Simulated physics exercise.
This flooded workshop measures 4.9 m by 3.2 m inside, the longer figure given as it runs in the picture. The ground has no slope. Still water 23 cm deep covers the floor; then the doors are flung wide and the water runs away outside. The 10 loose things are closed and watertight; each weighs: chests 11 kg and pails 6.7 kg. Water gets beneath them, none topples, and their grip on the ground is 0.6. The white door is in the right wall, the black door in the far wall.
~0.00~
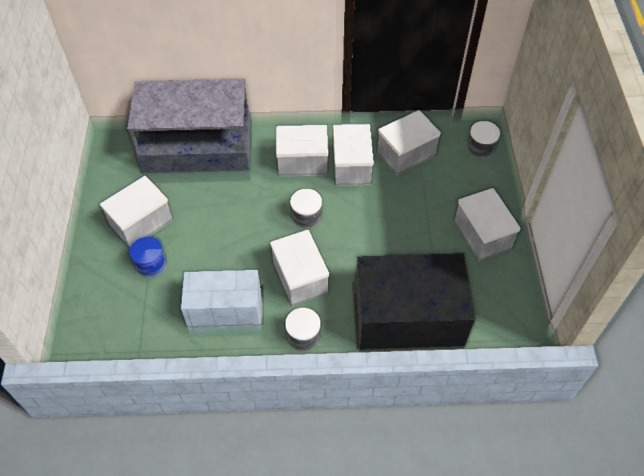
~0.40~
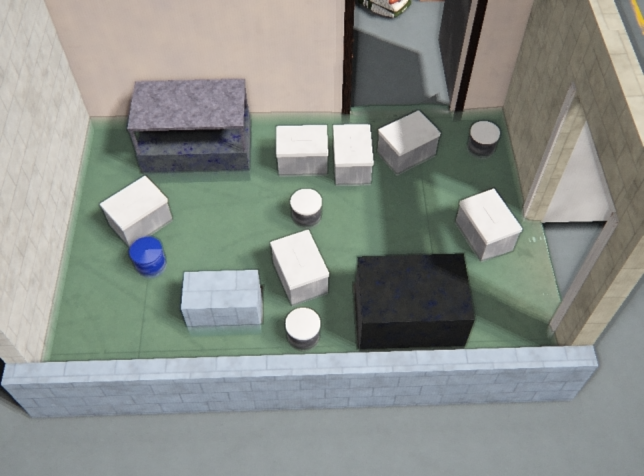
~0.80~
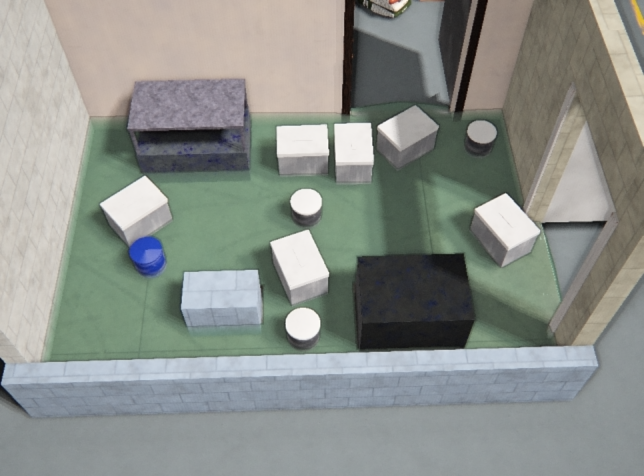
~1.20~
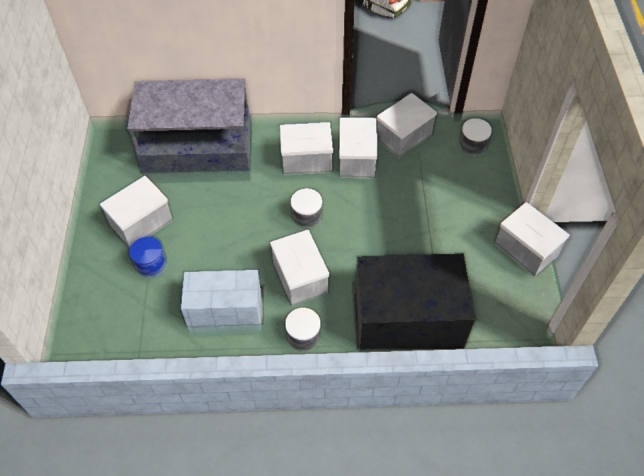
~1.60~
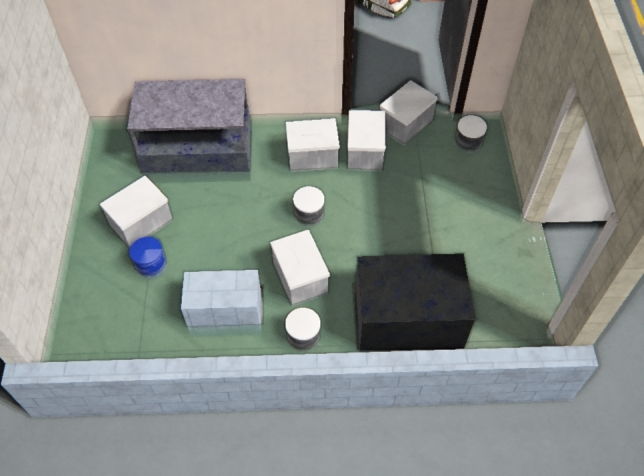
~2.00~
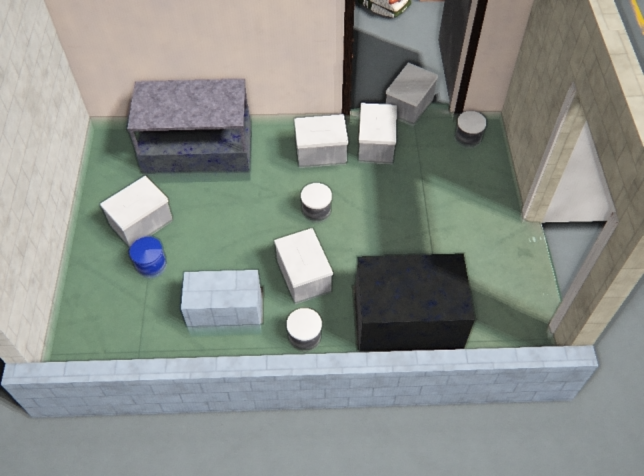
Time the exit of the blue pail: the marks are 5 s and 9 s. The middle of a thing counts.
It leaves after the second time or never.
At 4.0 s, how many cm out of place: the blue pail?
About 40 cm.
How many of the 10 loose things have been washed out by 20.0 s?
By then 8.
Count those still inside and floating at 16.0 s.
At that moment 0.
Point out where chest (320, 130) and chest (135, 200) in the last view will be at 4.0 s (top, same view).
Around (405, 91) and (168, 197).
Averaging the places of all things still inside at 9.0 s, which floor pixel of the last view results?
Around (434, 214).
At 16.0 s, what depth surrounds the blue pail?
About 6 cm.
After 4.0 s the blue pail is near (186, 239), 0.4 m from its start, afloat; 3 of 10 are out; 7 afloat.
After 9.0 s the blue pail is near (389, 195), 2.6 m from its start, afloat; 6 of 10 are out; 4 afloat.
After 16.0 s the blue pail is near (452, 192), 3.3 m from its start, aground; 8 of 10 are out; 0 afloat.
After 20.0 s the blue pail is near (452, 192), 3.3 m from its start, aground; 8 of 10 are out; 0 afloat.
